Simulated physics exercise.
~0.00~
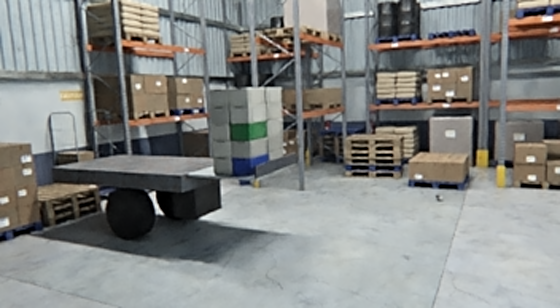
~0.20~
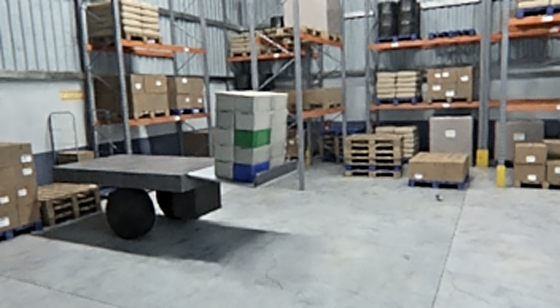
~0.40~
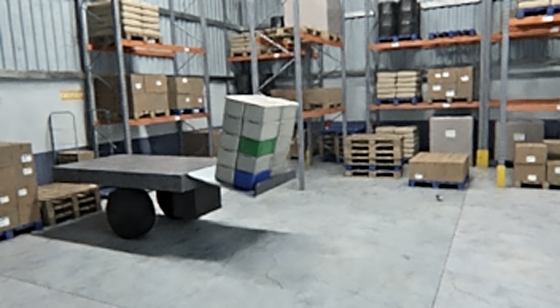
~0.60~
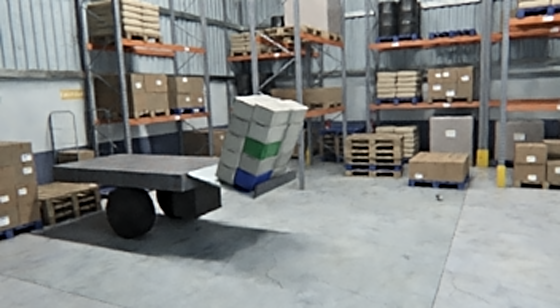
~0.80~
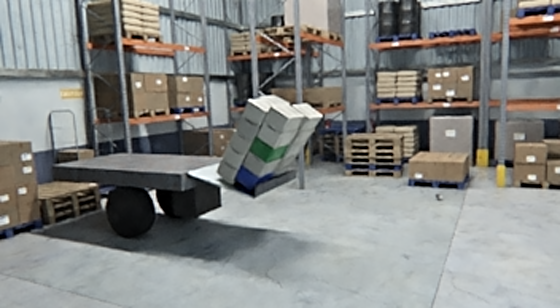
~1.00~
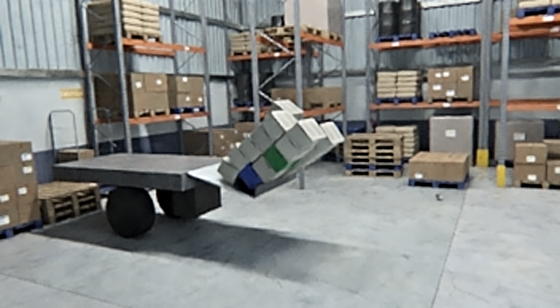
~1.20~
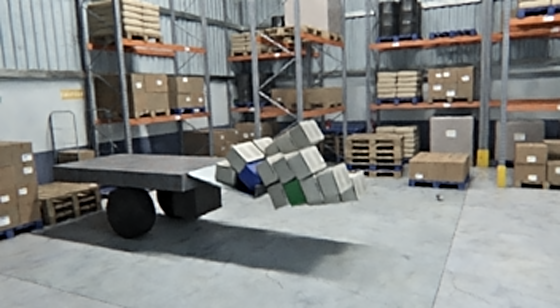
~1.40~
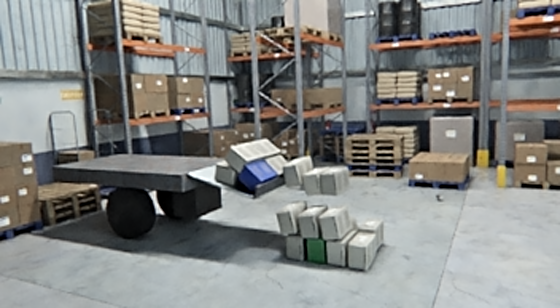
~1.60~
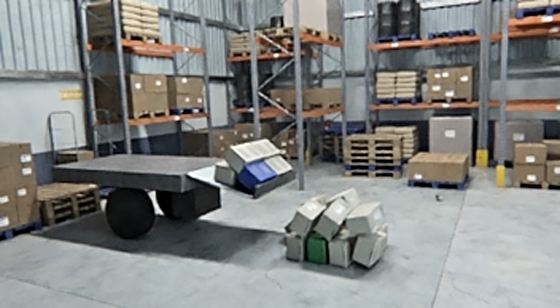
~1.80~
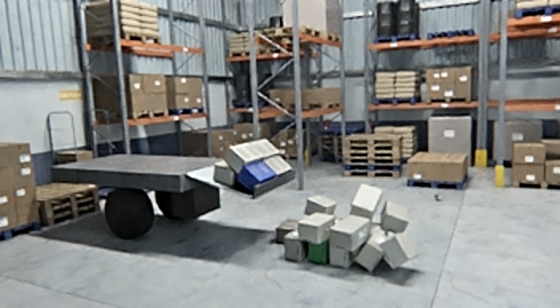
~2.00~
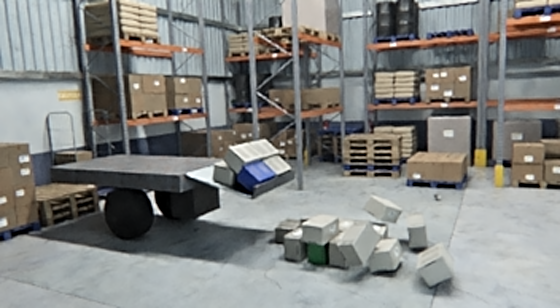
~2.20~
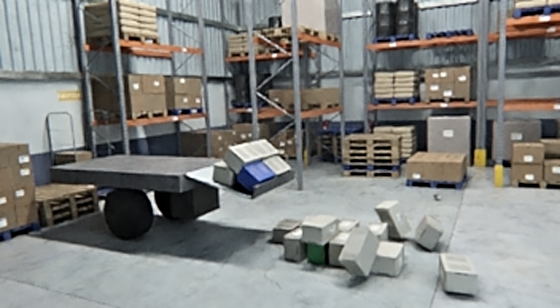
A grey flat-bed with dark wheels stands on the left of a warehouse floor, seen from the side by a slightly swaying camera, with tall racks of boxes and pallets behind. A block of pale totes, with green and blue ones among them, sits on a flap at its right end. The flap's outer edge sinks, and the stack leans right, then shears apart. Most of the totes slide off and drop to the concrete, where the heap breaks and several tumble farther right. At the end, the green tote lies among the scattered ones, while the blue tote and a few others remain on the sloping flap.
